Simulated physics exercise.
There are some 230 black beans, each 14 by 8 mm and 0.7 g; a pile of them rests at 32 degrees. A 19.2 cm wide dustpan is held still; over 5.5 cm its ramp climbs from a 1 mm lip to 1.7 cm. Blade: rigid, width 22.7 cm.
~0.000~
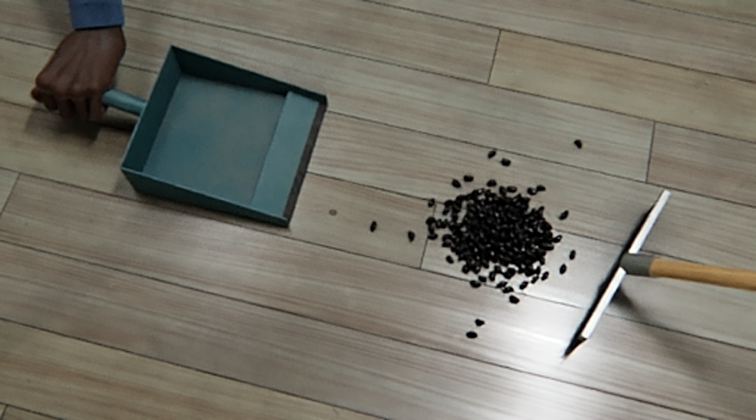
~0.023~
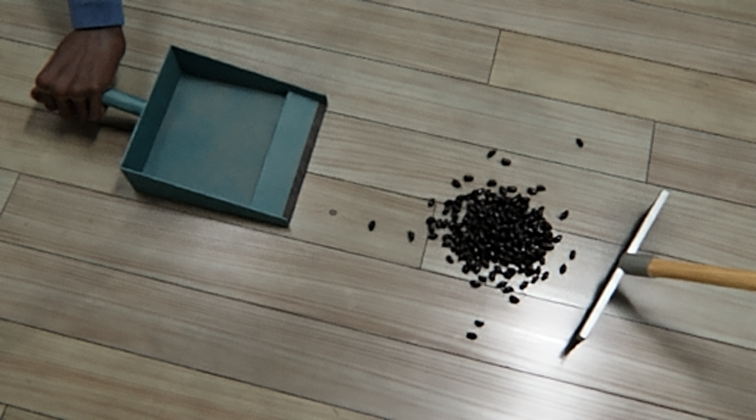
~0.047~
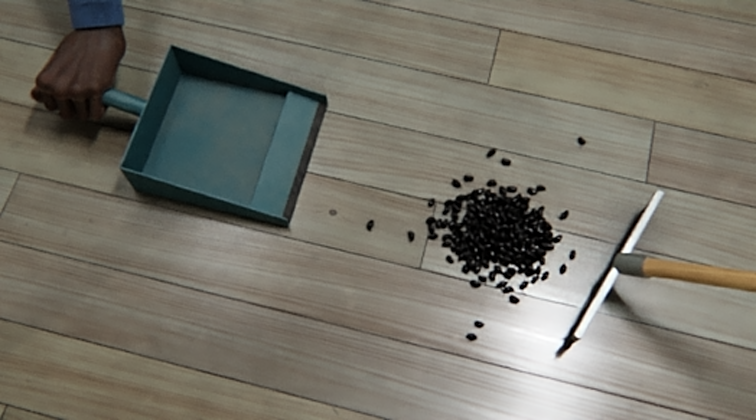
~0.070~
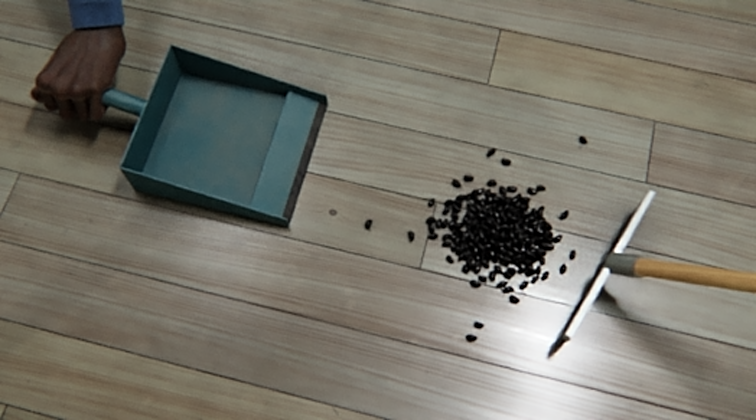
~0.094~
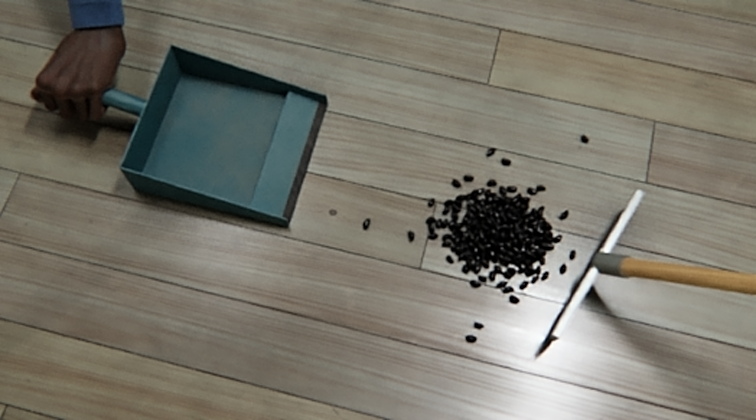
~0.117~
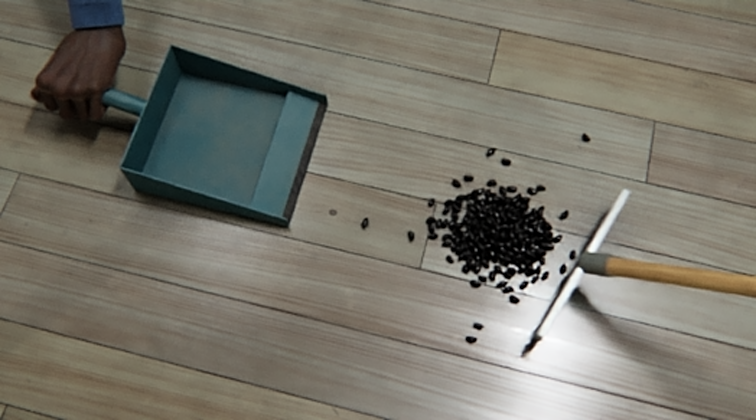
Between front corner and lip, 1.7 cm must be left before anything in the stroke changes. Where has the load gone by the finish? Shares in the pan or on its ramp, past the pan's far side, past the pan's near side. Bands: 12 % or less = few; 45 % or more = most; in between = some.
Shares - in the pan or on its ramp: Few; past the pan's far side: Few; past the pan's near side: Some.
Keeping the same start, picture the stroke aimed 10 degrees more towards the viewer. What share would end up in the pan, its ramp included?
Around 0 %.
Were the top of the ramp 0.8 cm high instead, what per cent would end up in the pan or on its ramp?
Then about 5 per cent.
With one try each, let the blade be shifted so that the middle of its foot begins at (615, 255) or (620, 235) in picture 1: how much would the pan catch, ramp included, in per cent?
5 and 5 per cent, roughly.
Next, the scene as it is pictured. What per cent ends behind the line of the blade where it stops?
Around 35 per cent.
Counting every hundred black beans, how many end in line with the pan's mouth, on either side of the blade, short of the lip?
About 75 %.
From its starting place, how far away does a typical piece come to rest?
Around 22 centimetres.
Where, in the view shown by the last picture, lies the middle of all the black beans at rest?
Est. centre at rest: (341, 182) px.
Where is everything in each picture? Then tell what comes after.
Blade from (584, 337) to (663, 197), moved 0.0 cm, 0 of the pieces shifted so far; middle of the pieces at (501, 232); pan at (220, 143), in the first frame.
Blade from (582, 337) to (662, 197), moved 0.2 cm, 0 of the pieces shifted so far; middle of the pieces at (501, 232), in the second frame.
Blade from (577, 337) to (657, 197), moved 0.9 cm, 2 of the pieces shifted so far; middle of the pieces at (501, 232), in the third frame.
Blade from (568, 336) to (649, 197), moved 1.9 cm, 3 of the pieces shifted so far; middle of the pieces at (501, 232), in the fourth frame.
Blade from (555, 336) to (637, 196), moved 3.4 cm, 4 of the pieces shifted so far; middle of the pieces at (501, 232), in the fifth frame.
Blade from (541, 336) to (623, 196), moved 5.2 cm, 4 of the pieces shifted so far; middle of the pieces at (501, 232); pan at (220, 143). The blade's pace is about 0.77 m/s, heading 13 degrees towards the viewer's side, in the sixth frame.
Then, at 0.34 s, middle of the blade 21 cm from the lip; 0 % over the lip, far side 0 %, near side 10 %.
Then, at 0.48 s, middle of the blade 11 cm from the lip; 0 % over the lip, far side 0 %, near side 15 %.
After 0.75 s, middle of the blade 5 cm from the lip; 5 % over the lip, far side 0 %, near side 20 %.
In the end, at 2.6 s, pan 5 %, far side 5 %, near side 20 %, in front of the lip or behind the blade 75 %.
